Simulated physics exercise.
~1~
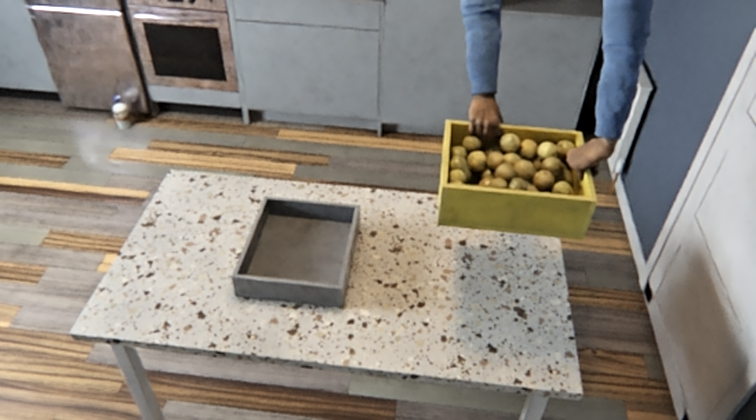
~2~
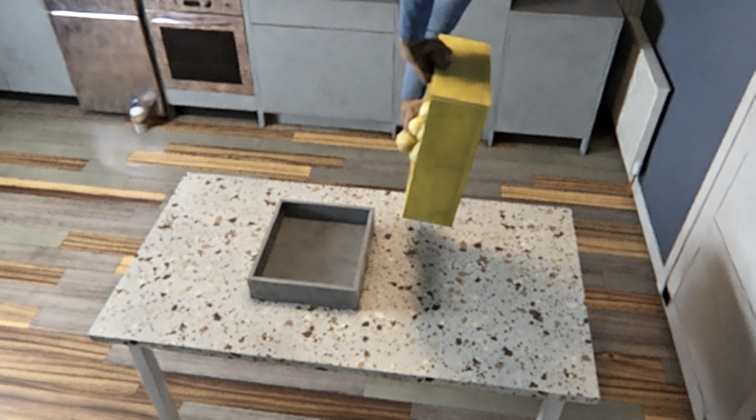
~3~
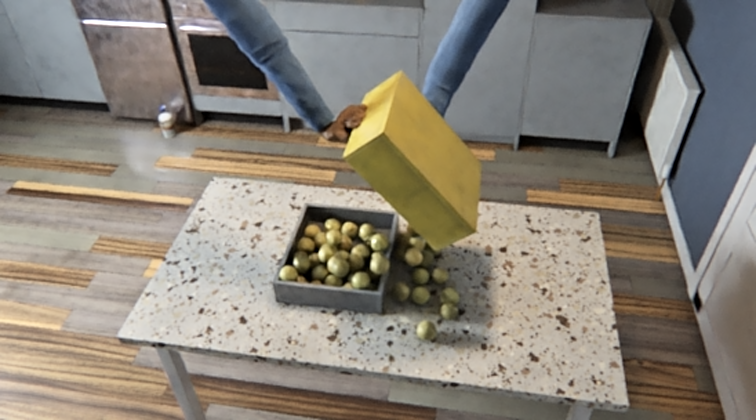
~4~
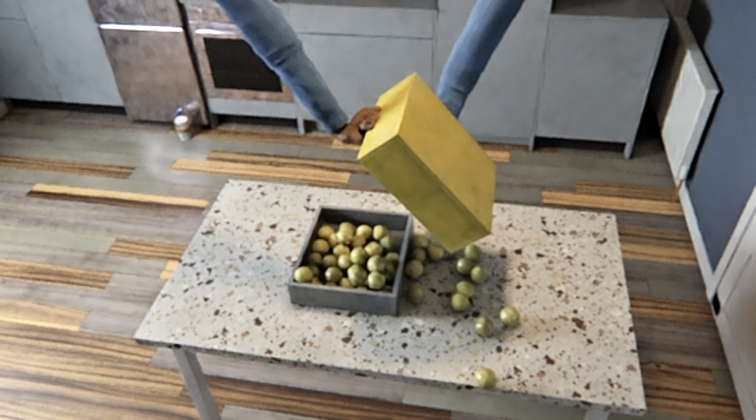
Hands tipping a yellow tote of yellow apples over a grey carton, most landing inside and others scattering across the speckled table.
